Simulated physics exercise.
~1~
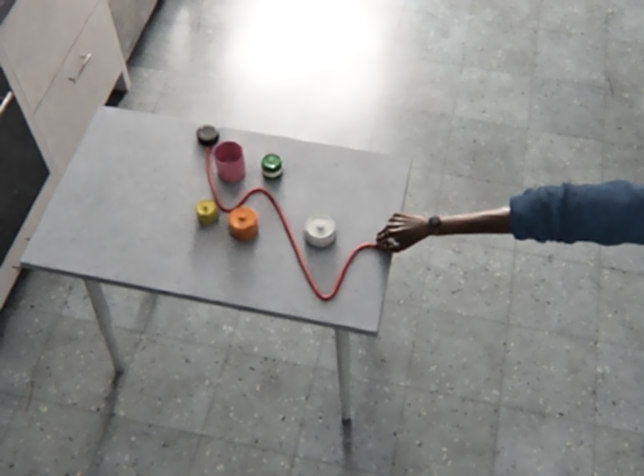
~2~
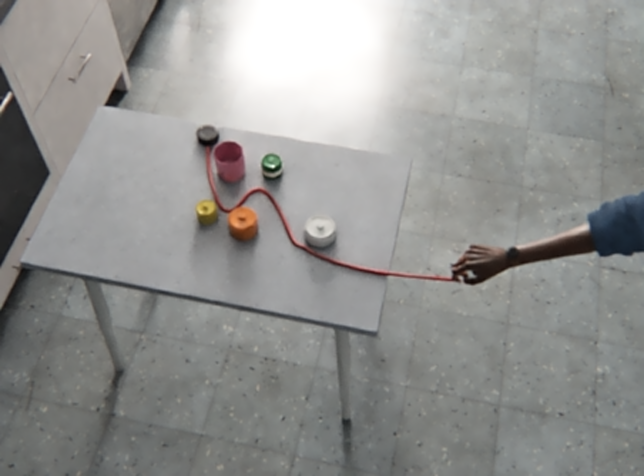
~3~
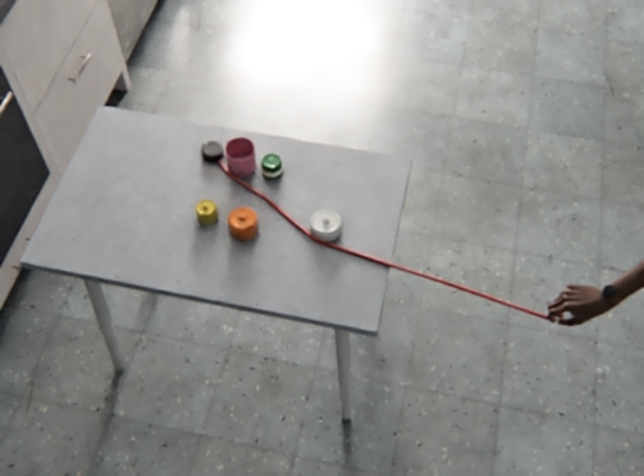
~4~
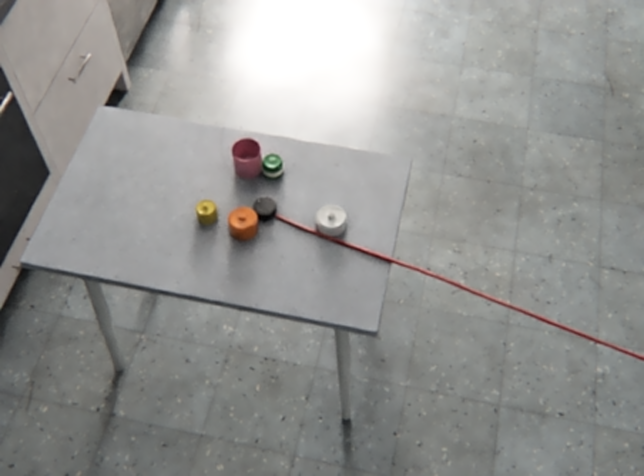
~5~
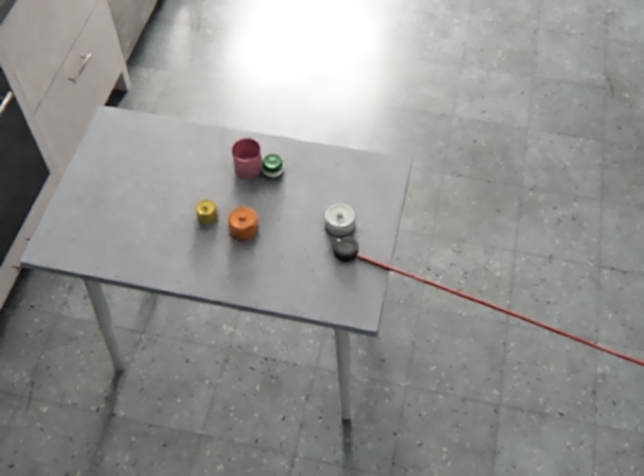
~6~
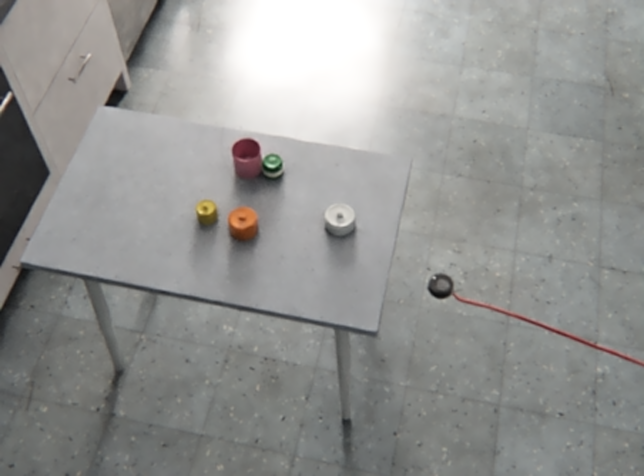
On a grey table, a hand pulls a red cord, dragging a black puck past coloured pots, nudging two, and off the edge.
